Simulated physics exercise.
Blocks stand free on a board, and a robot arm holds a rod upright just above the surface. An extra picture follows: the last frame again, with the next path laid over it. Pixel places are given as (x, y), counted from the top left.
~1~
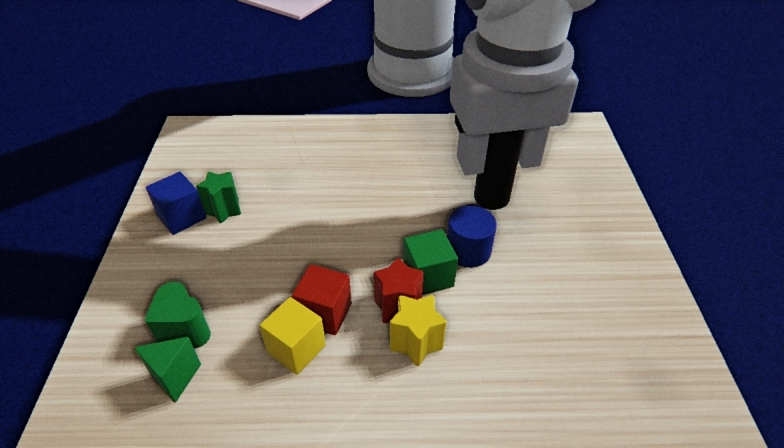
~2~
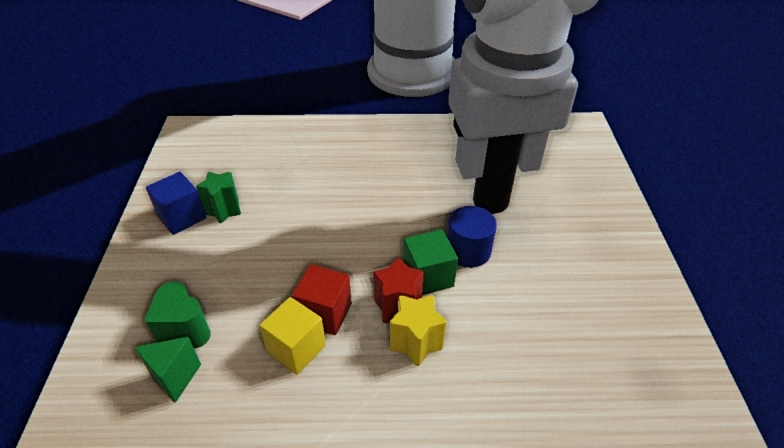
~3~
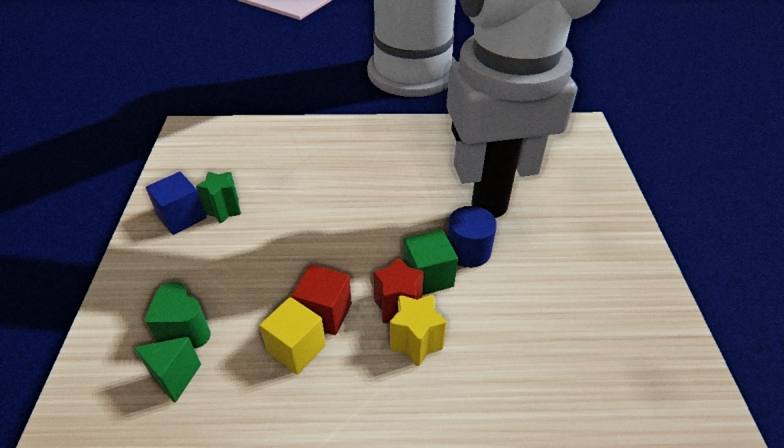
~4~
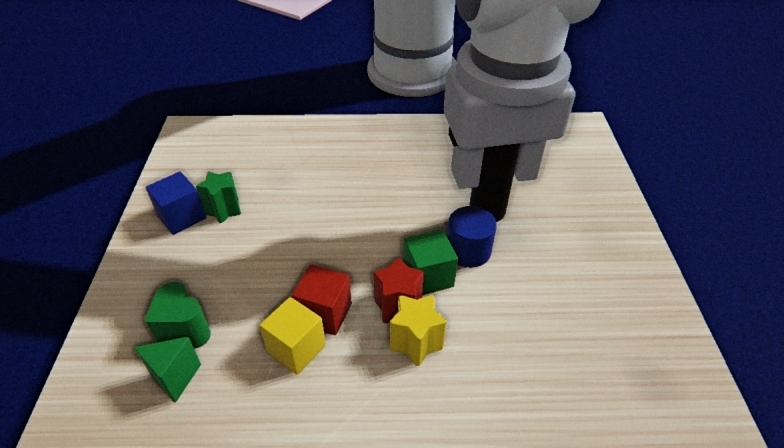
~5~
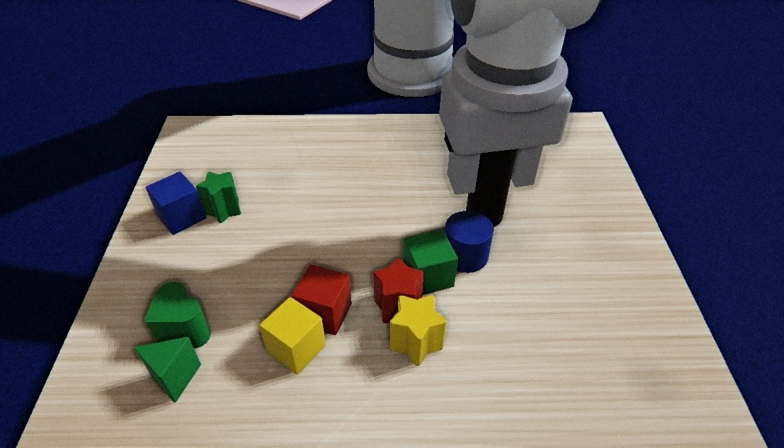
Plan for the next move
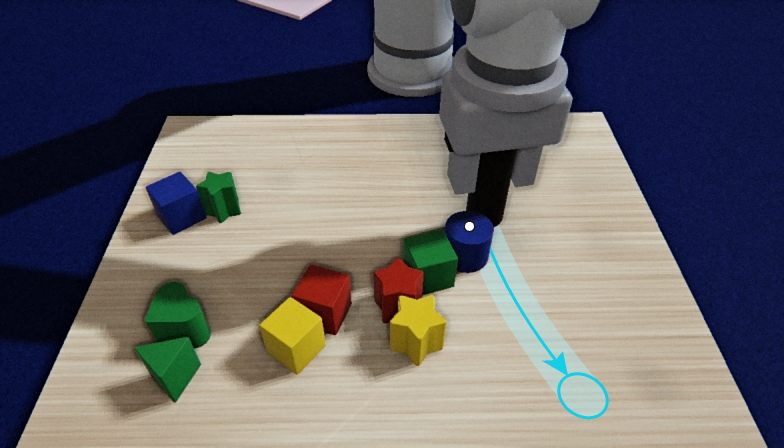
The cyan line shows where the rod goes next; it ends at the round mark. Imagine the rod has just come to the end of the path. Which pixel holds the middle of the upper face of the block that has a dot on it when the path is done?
It should be at (466, 258) by then.
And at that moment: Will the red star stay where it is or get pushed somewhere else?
That block will leave its spot.
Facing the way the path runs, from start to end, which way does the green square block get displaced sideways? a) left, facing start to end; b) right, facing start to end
Choice b: Right, facing start to end.
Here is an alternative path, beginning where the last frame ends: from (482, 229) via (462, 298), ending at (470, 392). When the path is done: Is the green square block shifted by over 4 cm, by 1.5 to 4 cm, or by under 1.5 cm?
I'd go with over 4 cm for this block.
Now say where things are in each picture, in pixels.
In the first picture, tip of the rod at (491, 199), middles of tops, red star at (399, 278), yellow star at (418, 314), green square block at (430, 248), blue disc at (473, 221).
In the second picture, rod at (491, 203), nothing pushed.
In the third picture, rod at (489, 207), nothing pushed.
In the fourth picture, rod at (487, 212), nothing pushed.
In the fifth picture, rod at (484, 217), red star at (399, 278), yellow star at (418, 314), green square block at (430, 248), blue disc at (470, 226).
The line goes from (482, 229) via (503, 277) and (535, 332), ending at (583, 395); the dot is on the blue disc.
On the path given first. One third of the way, rod at (506, 267); red star at (388, 283); yellow star at (415, 316), turned 15° anticlockwise; green square block at (413, 251); blue disc at (466, 258).
Two thirds of the way, rod at (539, 321); red star at (388, 283); yellow star at (415, 316), turned 15° anticlockwise; green square block at (413, 251); blue disc at (466, 258).
At the end, rod at (588, 385); red star at (388, 283); yellow star at (415, 316), turned 15° anticlockwise; green square block at (413, 251); blue disc at (466, 258).
